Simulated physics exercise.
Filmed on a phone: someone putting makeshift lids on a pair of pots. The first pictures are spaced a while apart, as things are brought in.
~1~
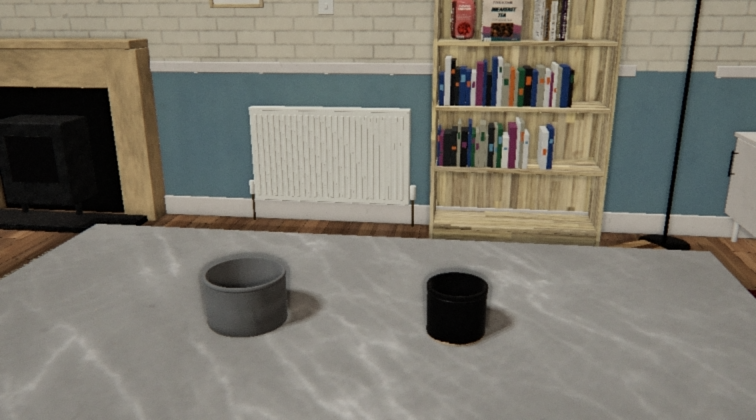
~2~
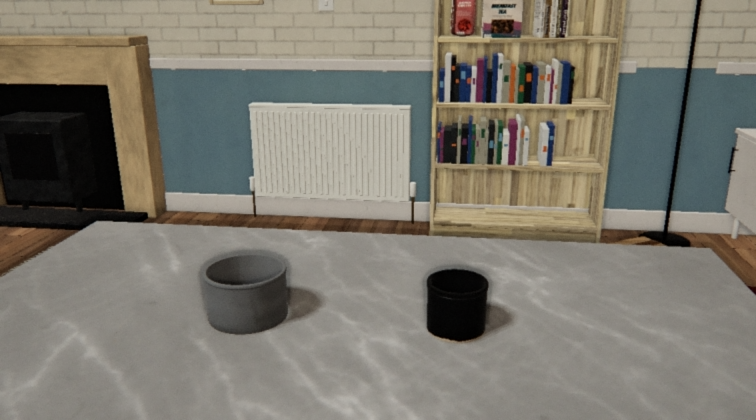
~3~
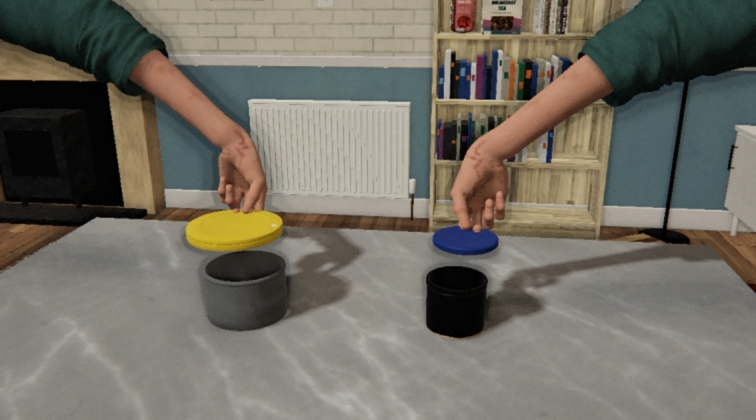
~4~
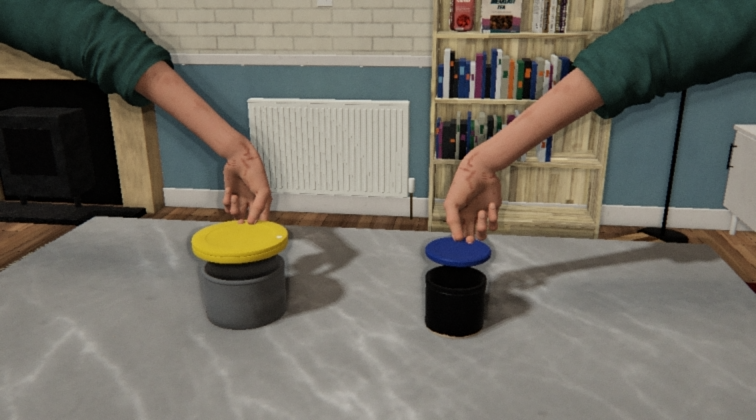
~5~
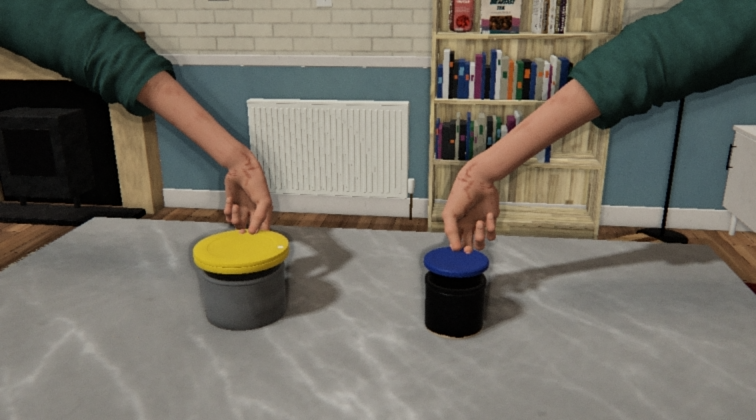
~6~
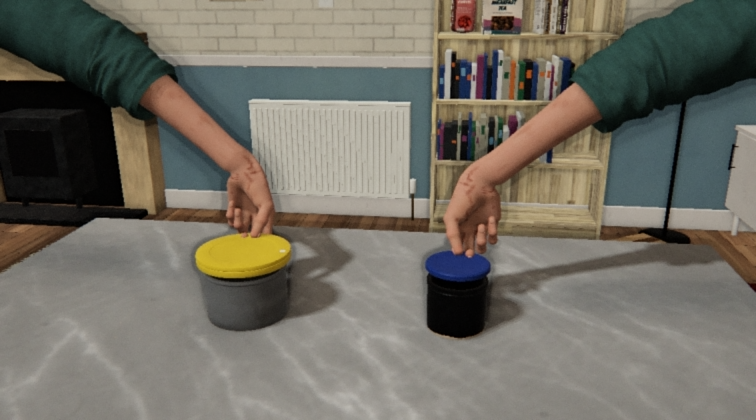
Two hands lowering a yellow lid onto a grey pot and a blue lid onto a black pot on a marble table.
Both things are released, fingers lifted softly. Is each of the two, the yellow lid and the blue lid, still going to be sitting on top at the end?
Yellow lid: Yes; blue lid: Yes.
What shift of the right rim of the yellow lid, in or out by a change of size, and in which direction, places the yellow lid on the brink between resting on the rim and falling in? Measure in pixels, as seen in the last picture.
You'd move it 8 pixels toward the left.
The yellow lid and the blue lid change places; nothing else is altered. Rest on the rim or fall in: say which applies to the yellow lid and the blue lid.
Swapped, the yellow lid does not fall in; the blue lid tumbles in.
Then, 0.14 s past the last view, yellow lid sitting on the rim near (245, 261); blue lid sitting on the rim near (458, 275).
Finally, the yellow lid rests on the rim, near (245, 261); the blue lid rests on the rim, near (458, 275).
